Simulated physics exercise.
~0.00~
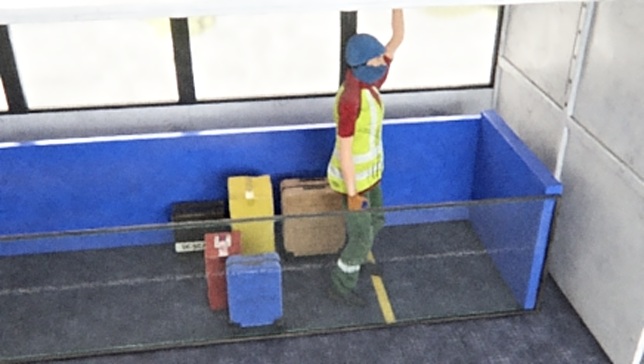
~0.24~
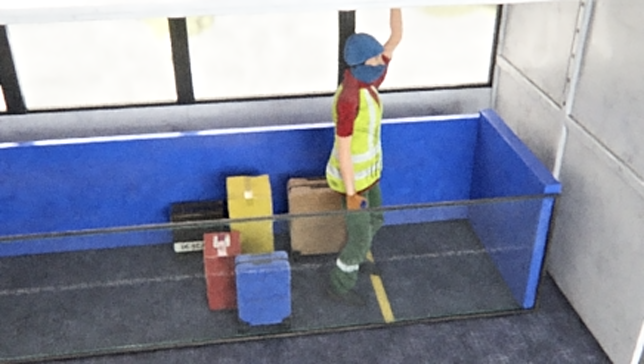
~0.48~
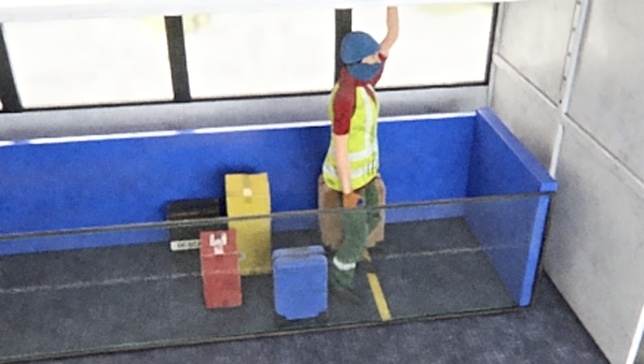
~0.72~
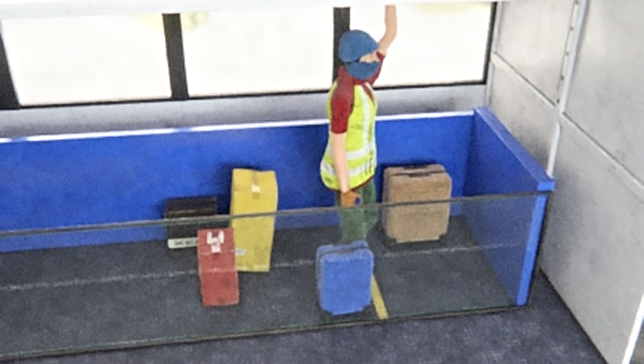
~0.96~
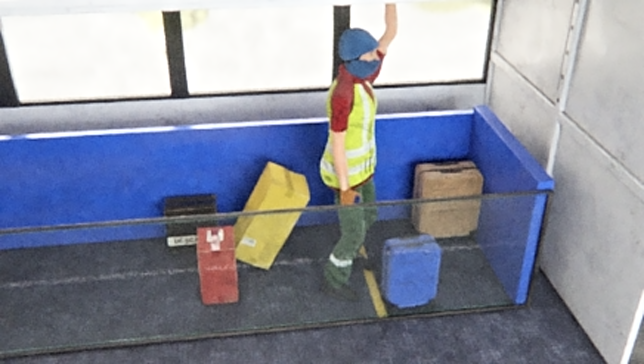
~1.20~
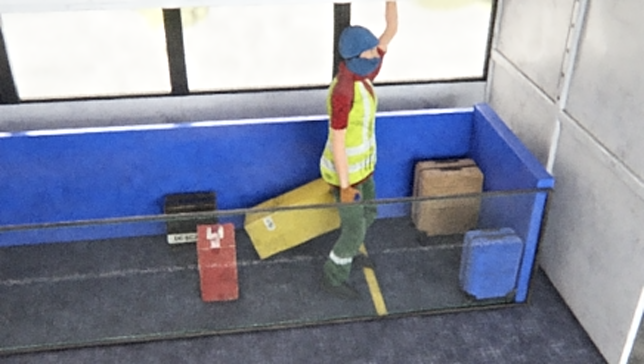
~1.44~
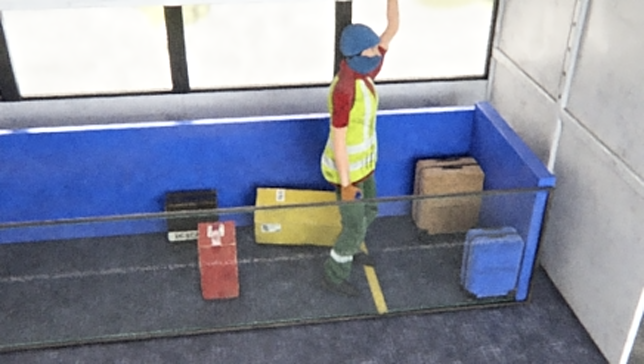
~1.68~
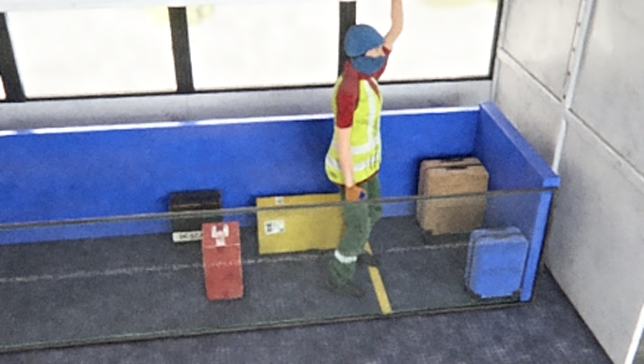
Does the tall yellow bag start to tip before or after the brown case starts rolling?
The yellow bag starts to tip after the brown case is already rolling to the right.
In a bus bay, two wheeled cases roll right past a standing figure before a yellow bag topples.
